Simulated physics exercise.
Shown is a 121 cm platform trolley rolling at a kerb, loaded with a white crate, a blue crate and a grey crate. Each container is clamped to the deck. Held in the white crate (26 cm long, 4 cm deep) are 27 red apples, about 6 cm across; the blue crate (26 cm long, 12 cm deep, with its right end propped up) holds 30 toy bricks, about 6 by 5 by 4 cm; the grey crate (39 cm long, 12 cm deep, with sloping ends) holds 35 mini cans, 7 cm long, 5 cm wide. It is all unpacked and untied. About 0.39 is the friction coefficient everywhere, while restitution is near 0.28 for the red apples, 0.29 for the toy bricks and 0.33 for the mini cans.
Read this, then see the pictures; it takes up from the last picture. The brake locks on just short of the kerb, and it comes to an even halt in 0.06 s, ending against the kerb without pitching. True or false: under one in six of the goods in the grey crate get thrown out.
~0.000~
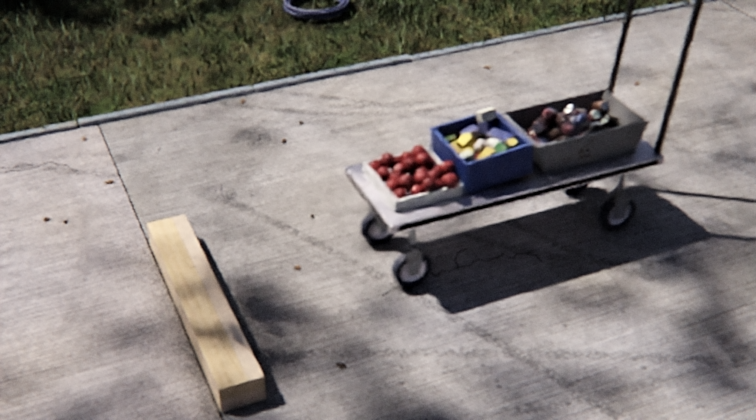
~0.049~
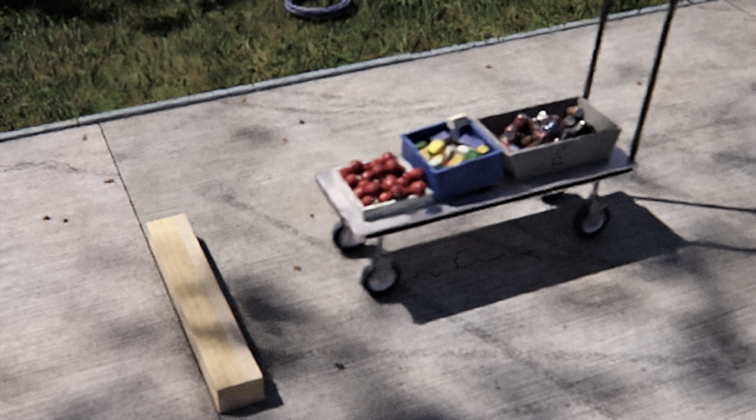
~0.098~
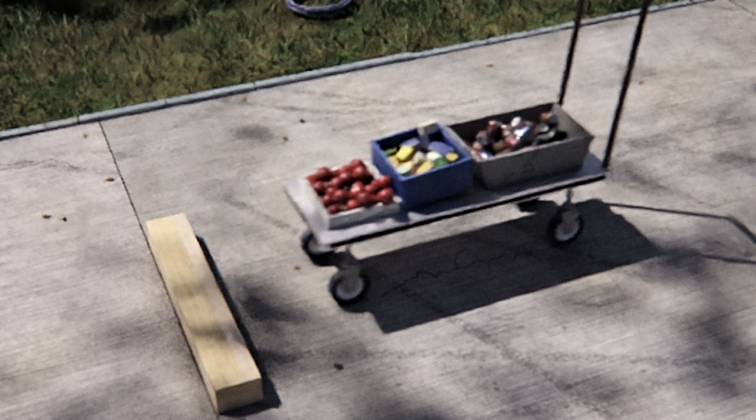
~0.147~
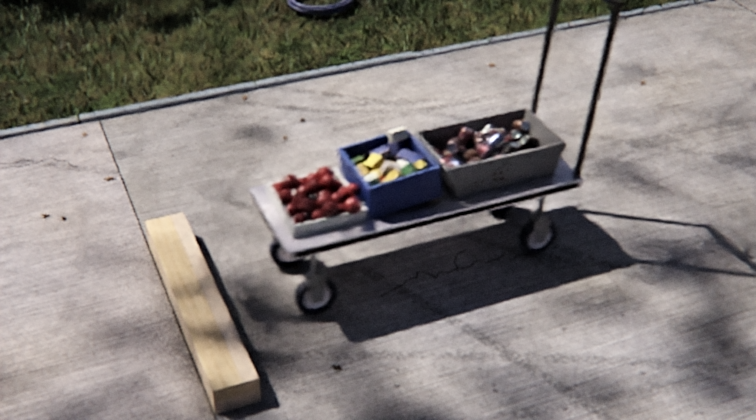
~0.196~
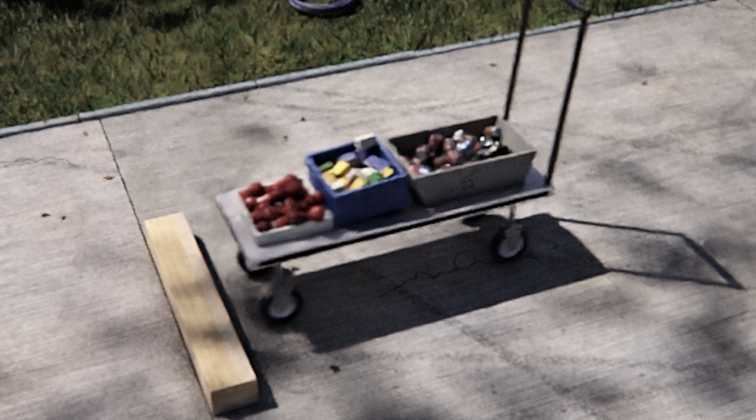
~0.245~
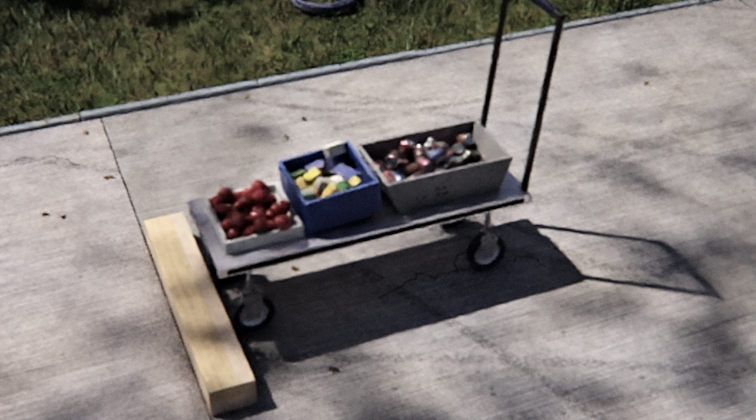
True, under one in six are thrown out.
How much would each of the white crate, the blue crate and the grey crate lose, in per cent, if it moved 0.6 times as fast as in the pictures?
White crate 20, blue crate 10, grey crate 0 per cent.
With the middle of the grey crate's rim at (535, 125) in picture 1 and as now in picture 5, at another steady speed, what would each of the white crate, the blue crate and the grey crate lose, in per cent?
In that case you'd see white crate at 20, blue crate at 10 and grey crate at 0 percent.
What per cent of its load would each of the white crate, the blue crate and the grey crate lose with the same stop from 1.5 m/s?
White crate 20 %, blue crate 0 %, grey crate 0 %.
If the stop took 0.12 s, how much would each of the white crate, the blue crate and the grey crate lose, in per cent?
White crate 30, blue crate 10, grey crate 0 %.
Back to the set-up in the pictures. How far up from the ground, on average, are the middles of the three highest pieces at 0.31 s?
Their middles average near 54 cm high.
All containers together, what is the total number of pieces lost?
Around 12.
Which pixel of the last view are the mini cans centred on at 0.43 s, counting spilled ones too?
Middle approx. (403, 173).
After 0.31 s, 4 of 27 out of the white crate, 0 of 30 out of the blue crate and 0 of 35 out of the grey crate.
After 0.43 s, 8 of 27 out of the white crate, 1 of 30 out of the blue crate and 0 of 35 out of the grey crate.
After 0.66 s, 8 of 27 out of the white crate, 2 of 30 out of the blue crate and 3 of 35 out of the grey crate.
When it is over (at 1.17 s), 8 of 27 out of the white crate, 2 of 30 out of the blue crate and 3 of 35 out of the grey crate. Asked share, 3 of 35, 9 per cent.
